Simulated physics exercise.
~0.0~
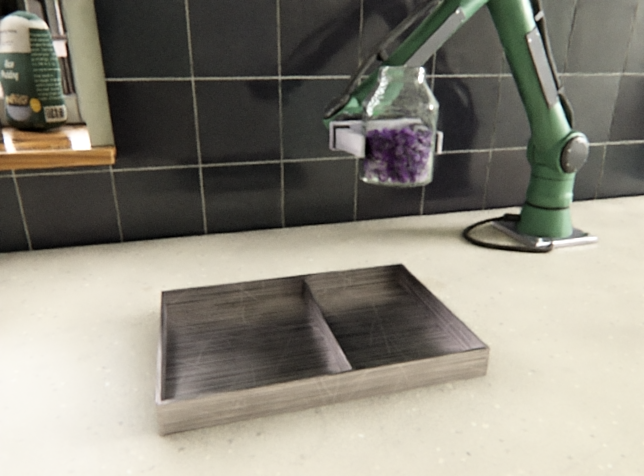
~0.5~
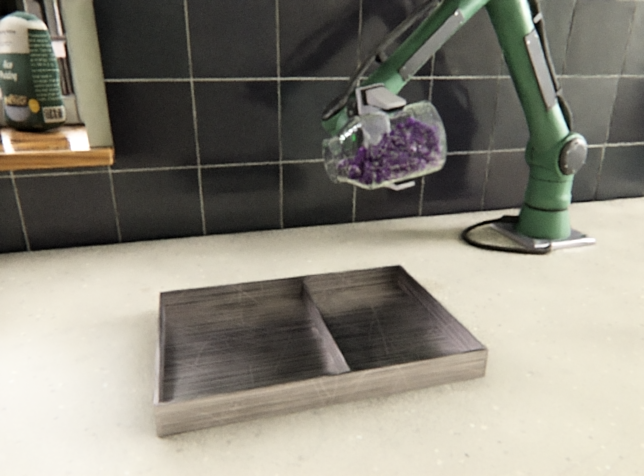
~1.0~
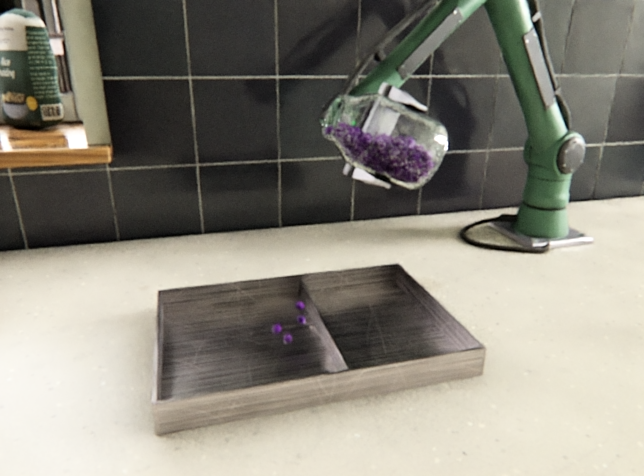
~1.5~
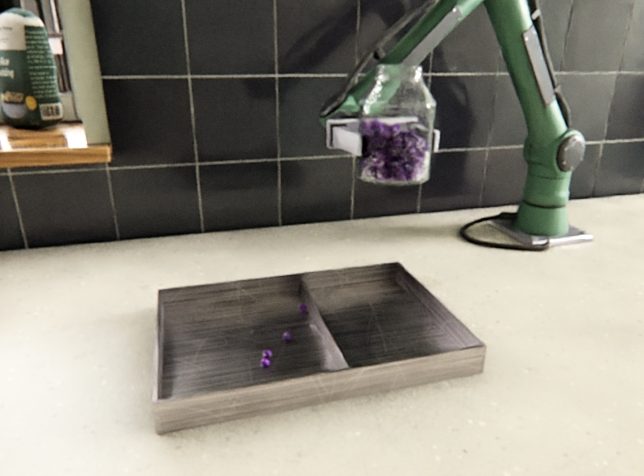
At the start, a green robot arm holds a clear jar of purple beads upright above a pale counter, behind a grey tray split into two sections by a cross wall. The arm then tips the jar onto its side, and the beads spread along the glass. A few beads drop out and appear in the left section of the tray, while most stay in the jar. The arm then turns the jar upright again. It ends with the jar still held in the air, mostly unemptied, and four or so beads lying in the tray's left section.
